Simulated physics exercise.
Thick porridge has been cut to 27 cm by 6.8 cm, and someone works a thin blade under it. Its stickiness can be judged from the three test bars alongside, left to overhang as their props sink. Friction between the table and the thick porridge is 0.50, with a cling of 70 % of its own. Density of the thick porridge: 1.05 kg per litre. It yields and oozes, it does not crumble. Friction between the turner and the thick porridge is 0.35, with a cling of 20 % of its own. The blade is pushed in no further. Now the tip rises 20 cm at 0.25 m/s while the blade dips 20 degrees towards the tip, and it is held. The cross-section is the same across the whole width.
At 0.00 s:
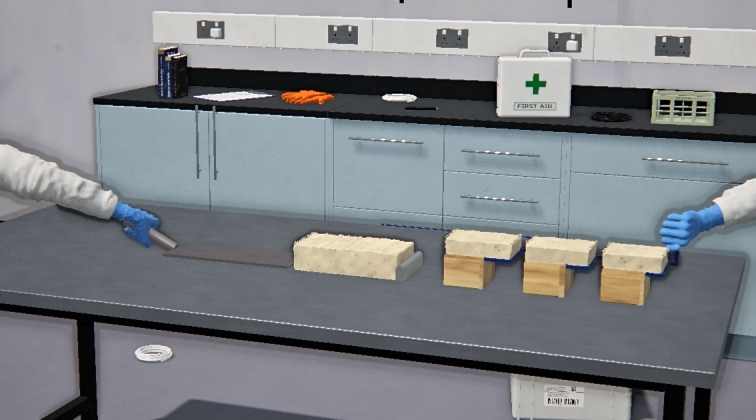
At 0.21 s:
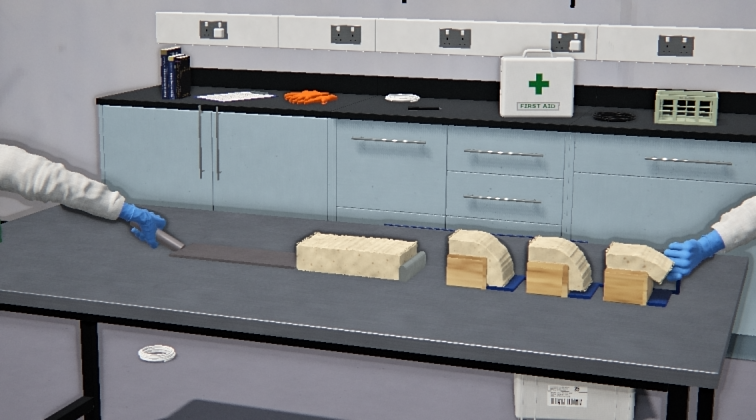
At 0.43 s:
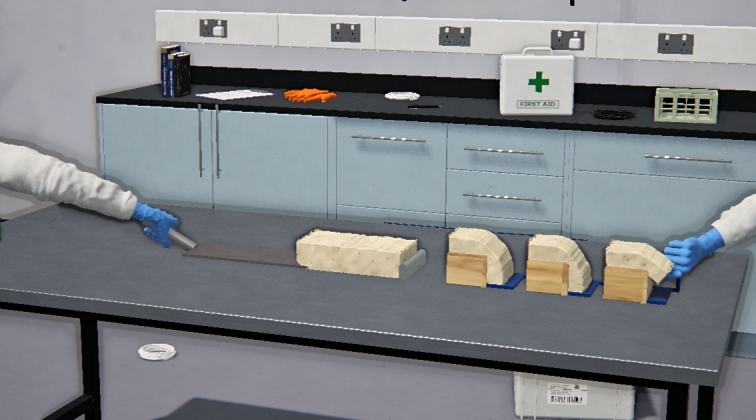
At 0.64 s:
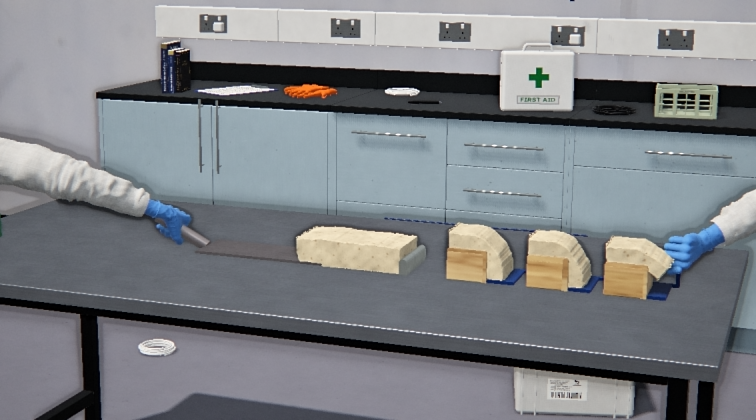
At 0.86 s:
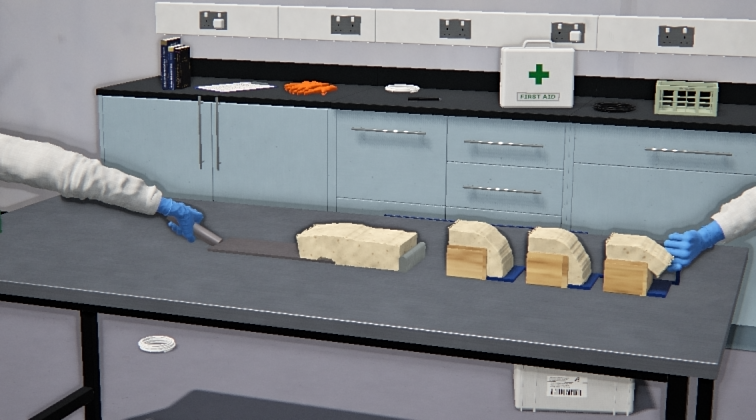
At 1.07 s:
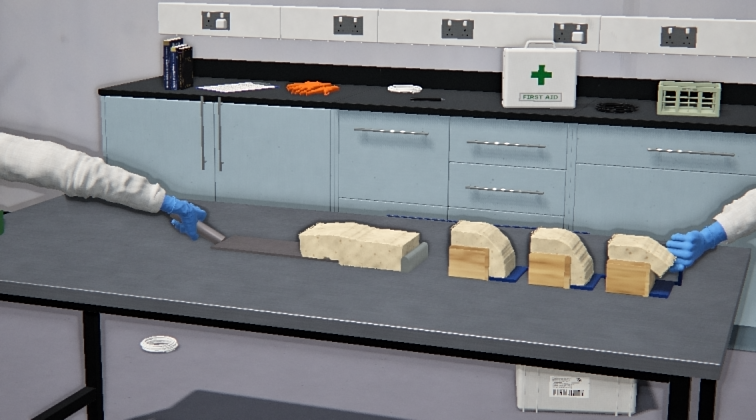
On a grey lab bench, three pale bars sag as a gloved hand slides a thin blade rightward under a thick slab.
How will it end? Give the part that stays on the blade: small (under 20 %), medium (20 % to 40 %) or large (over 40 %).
I'd say the part on the blade ends up in the bottom band, under 20 per cent.
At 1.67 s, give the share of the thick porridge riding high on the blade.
Close to 35 percent.
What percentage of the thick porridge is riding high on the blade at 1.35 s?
6 %.
After 1.35 s, the tip is 7.3 cm up.
After 1.67 s, the tip is 15 cm up.
After 2.00 s, the tip is 20 cm up and 36 % is riding high on the blade.
After 2.33 s, the tip is 20 cm up and 36 % is riding high on the blade.
After 3.10 s, the tip is 20 cm up and 0 % is riding high on the blade.
